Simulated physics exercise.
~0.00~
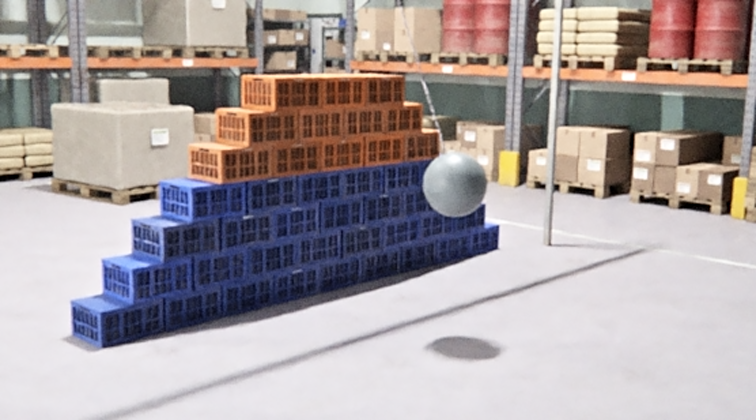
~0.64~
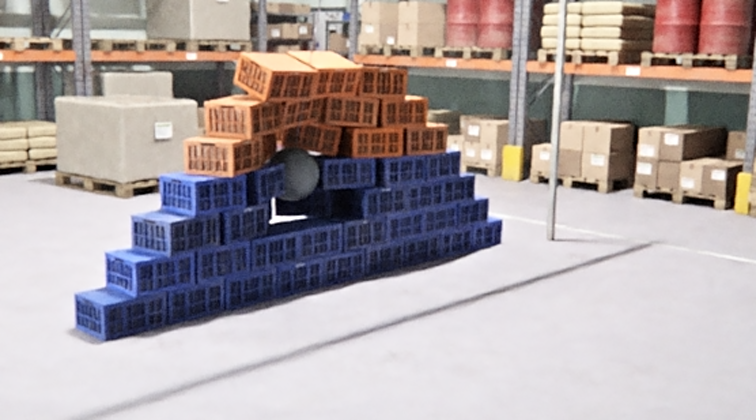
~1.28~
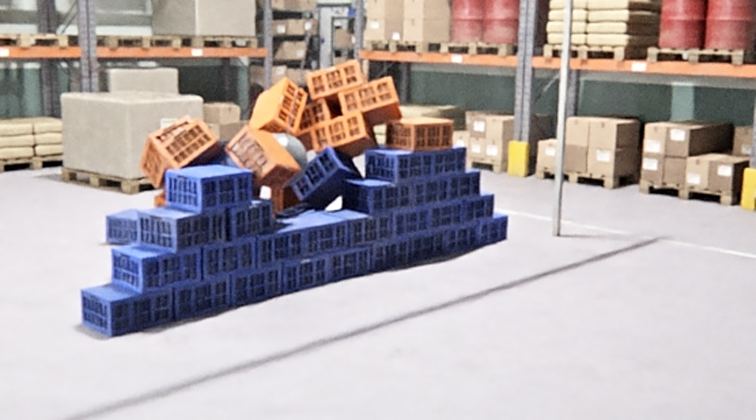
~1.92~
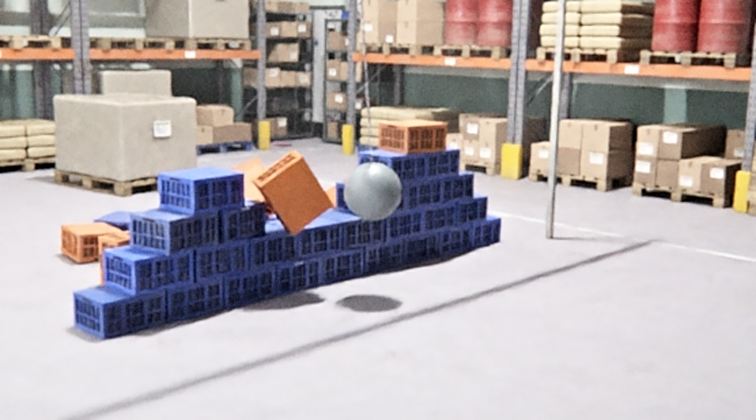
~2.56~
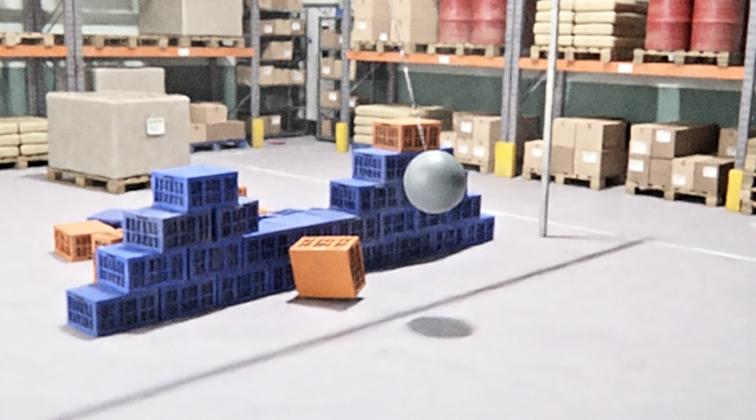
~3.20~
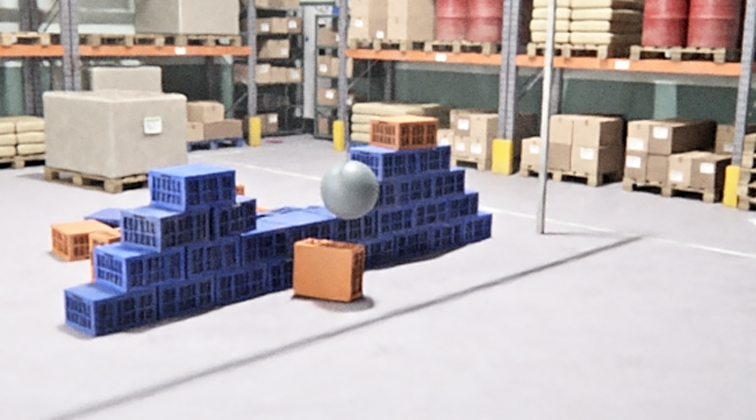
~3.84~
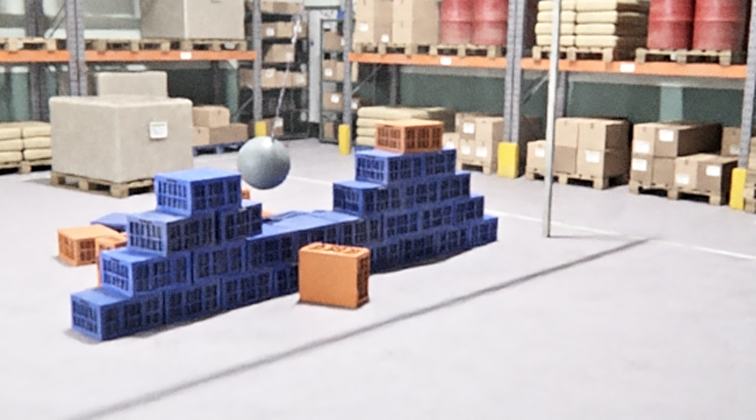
A hanging grey ball smashes through the crate wall, topples most orange crates, and keeps swinging.
